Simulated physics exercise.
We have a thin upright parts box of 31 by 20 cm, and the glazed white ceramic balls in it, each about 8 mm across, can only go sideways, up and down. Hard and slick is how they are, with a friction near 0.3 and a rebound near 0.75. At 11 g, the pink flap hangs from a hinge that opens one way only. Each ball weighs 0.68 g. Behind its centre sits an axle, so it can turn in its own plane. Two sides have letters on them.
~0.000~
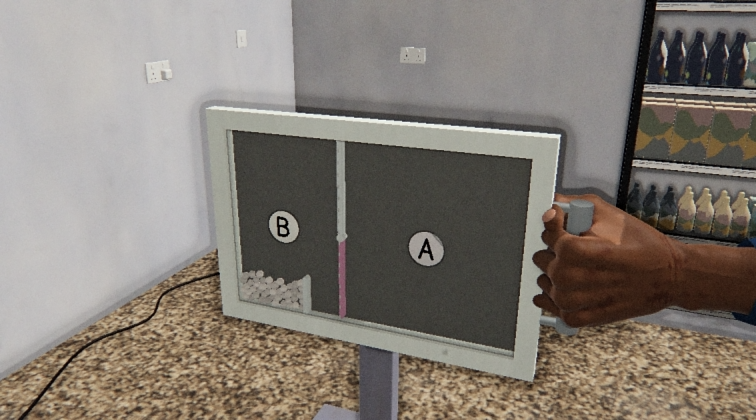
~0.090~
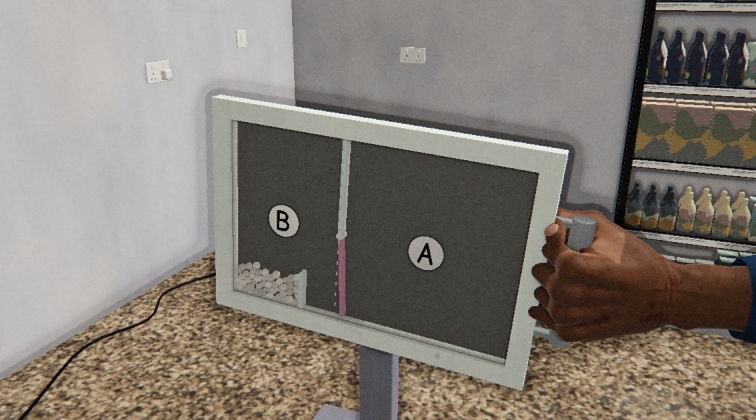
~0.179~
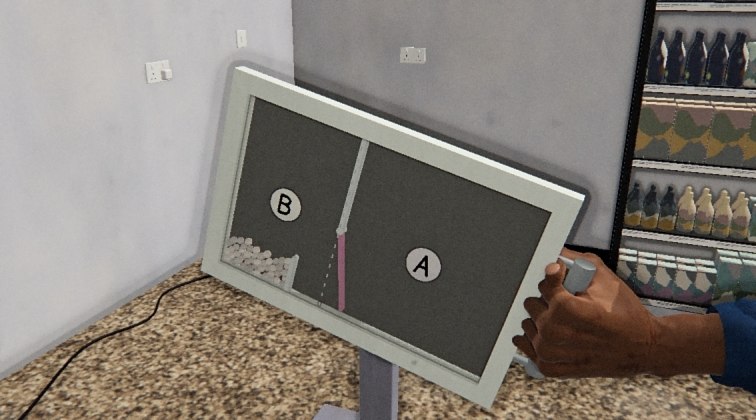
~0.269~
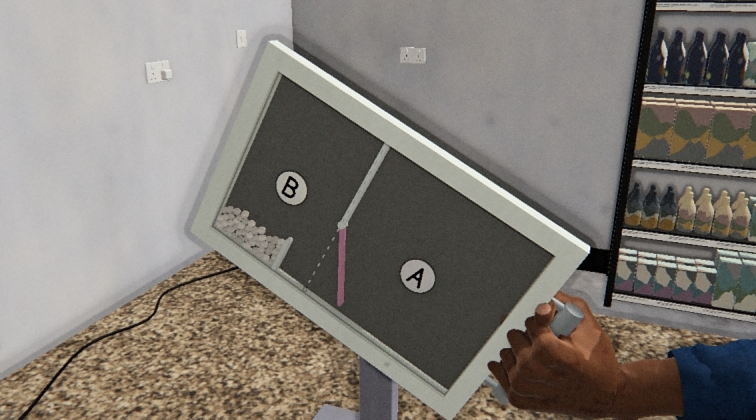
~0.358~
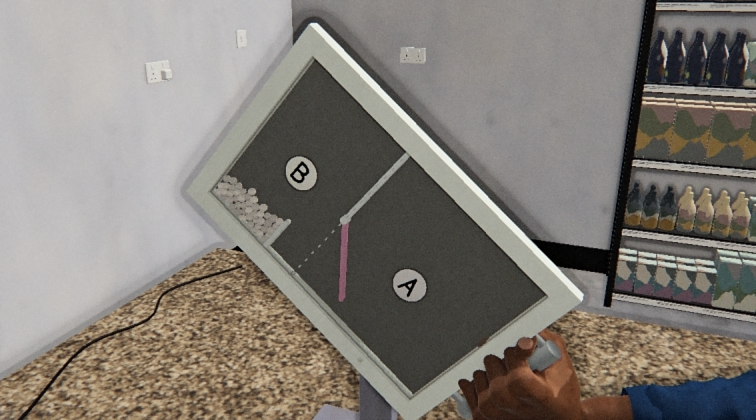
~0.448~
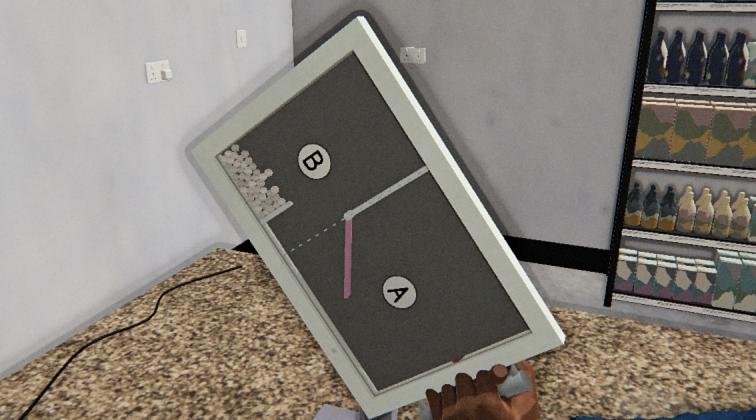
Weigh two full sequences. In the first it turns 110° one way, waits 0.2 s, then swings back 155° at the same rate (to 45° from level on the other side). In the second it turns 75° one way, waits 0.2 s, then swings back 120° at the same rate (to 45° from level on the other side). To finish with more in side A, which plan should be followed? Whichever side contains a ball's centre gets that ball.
Selected: The opening option.
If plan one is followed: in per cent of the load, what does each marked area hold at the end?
Side A holds 85 and side B holds 15.
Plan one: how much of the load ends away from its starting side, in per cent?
85 %.
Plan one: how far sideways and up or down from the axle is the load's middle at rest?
The middle sits around 7 cm right of it and 5 cm below it.
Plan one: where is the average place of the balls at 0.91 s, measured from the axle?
It sits around 1 cm to the left and around 2 cm up.
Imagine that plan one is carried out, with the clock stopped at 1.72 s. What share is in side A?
The share there is near 65 %.
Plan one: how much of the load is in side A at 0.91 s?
About 30 %.
Plan one. At 0.91 s, it stands 110° clockwise; the balls' middle is 1 cm left of and 2 cm above the centre; A 30 %, B 70 %; pink flap open 85°.
After 1.72 s, it stands 33° clockwise; the balls' middle is in line with and 8 cm below the centre; A 65 %, B 35 %; pink flap open 36°.
After 2.33 s, it stands 45° anticlockwise; the balls' middle is 9 cm right of and 4 cm below the centre; A 85 %, B 15 %; pink flap open 11°.
Settled by 2.9 s, it stands 45° anticlockwise; A 85 %, B 15 %; pink flap open 11°.
Plan two would end with A 60 %, B 40 %.
